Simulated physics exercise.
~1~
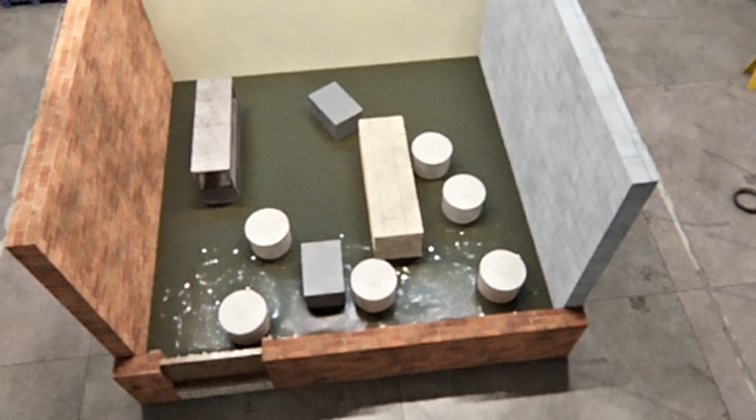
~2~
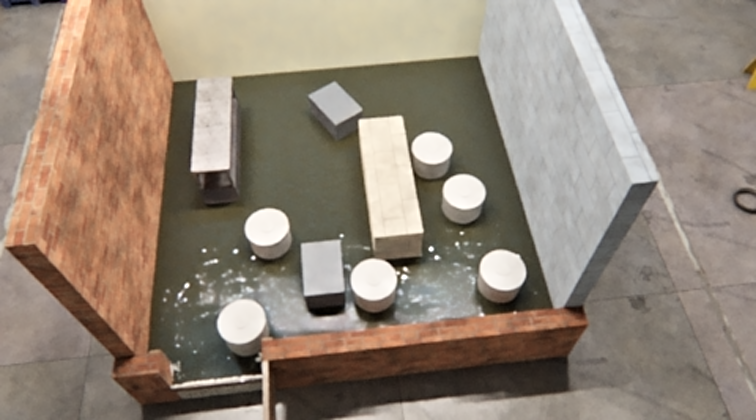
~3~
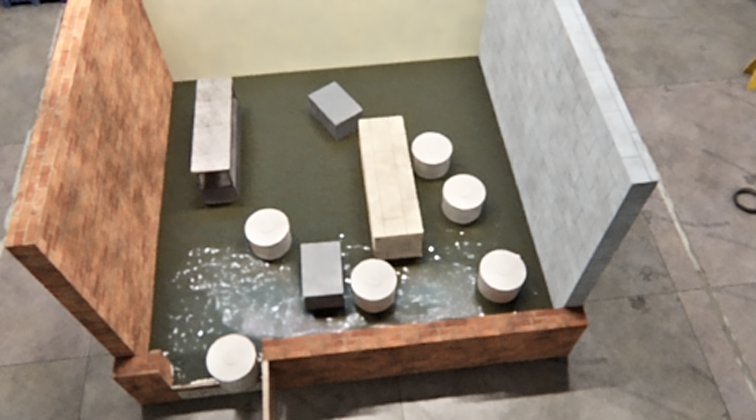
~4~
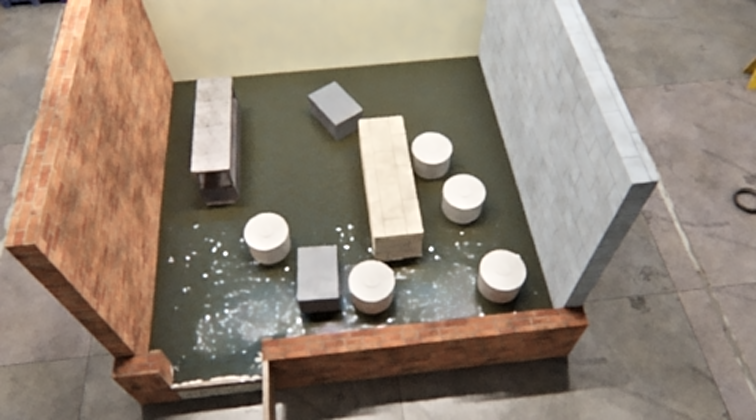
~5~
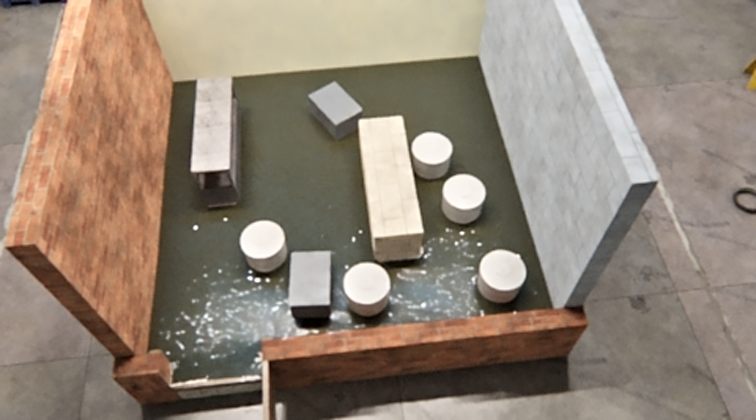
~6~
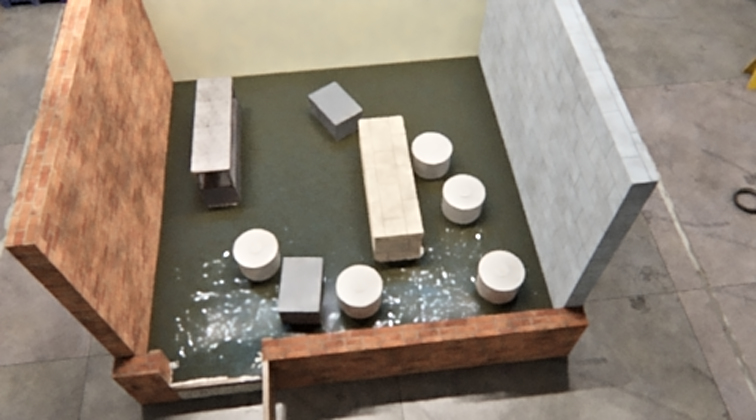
A white tub by a gap in the low front brick wall drifts toward the opening and passes out of sight, after which a dark grey crate and the white tubs either side of it shift slightly left and forward. Seen from high above, water glints across the dark green floor of a walled room. A pale long block, a grey bench and other white tubs stay nearly still behind.
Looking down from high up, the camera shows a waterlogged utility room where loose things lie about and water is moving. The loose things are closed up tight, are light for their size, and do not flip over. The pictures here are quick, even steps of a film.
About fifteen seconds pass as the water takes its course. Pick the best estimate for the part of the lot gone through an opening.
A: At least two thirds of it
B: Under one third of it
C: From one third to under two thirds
C, from one third to under two thirds.
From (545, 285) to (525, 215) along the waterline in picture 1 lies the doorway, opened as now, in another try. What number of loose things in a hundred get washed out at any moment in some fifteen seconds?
That would be around 80 %.
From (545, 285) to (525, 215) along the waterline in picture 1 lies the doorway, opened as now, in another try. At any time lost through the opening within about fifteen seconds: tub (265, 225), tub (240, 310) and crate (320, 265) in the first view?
In the order given: Remains, remains, escapes.
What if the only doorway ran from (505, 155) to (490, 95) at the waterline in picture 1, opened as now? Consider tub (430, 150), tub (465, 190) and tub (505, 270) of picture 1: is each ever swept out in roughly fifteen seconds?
Outcome by item: Exited / exited / exited.
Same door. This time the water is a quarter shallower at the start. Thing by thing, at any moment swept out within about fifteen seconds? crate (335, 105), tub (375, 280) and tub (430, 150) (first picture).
Item by item: Retained, exits and retained.
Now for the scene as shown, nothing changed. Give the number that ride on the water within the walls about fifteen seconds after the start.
I count 4.
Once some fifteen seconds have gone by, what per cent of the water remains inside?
Close to 58 per cent.
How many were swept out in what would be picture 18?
I count 3 altogether.
A moment on, 1 of 8 are out; 7 afloat.
Next, 3 of 8 are out; 5 afloat.
Later, 4 of 8 are out; 4 afloat.
In the end, 4 of 8 are out; 4 afloat.
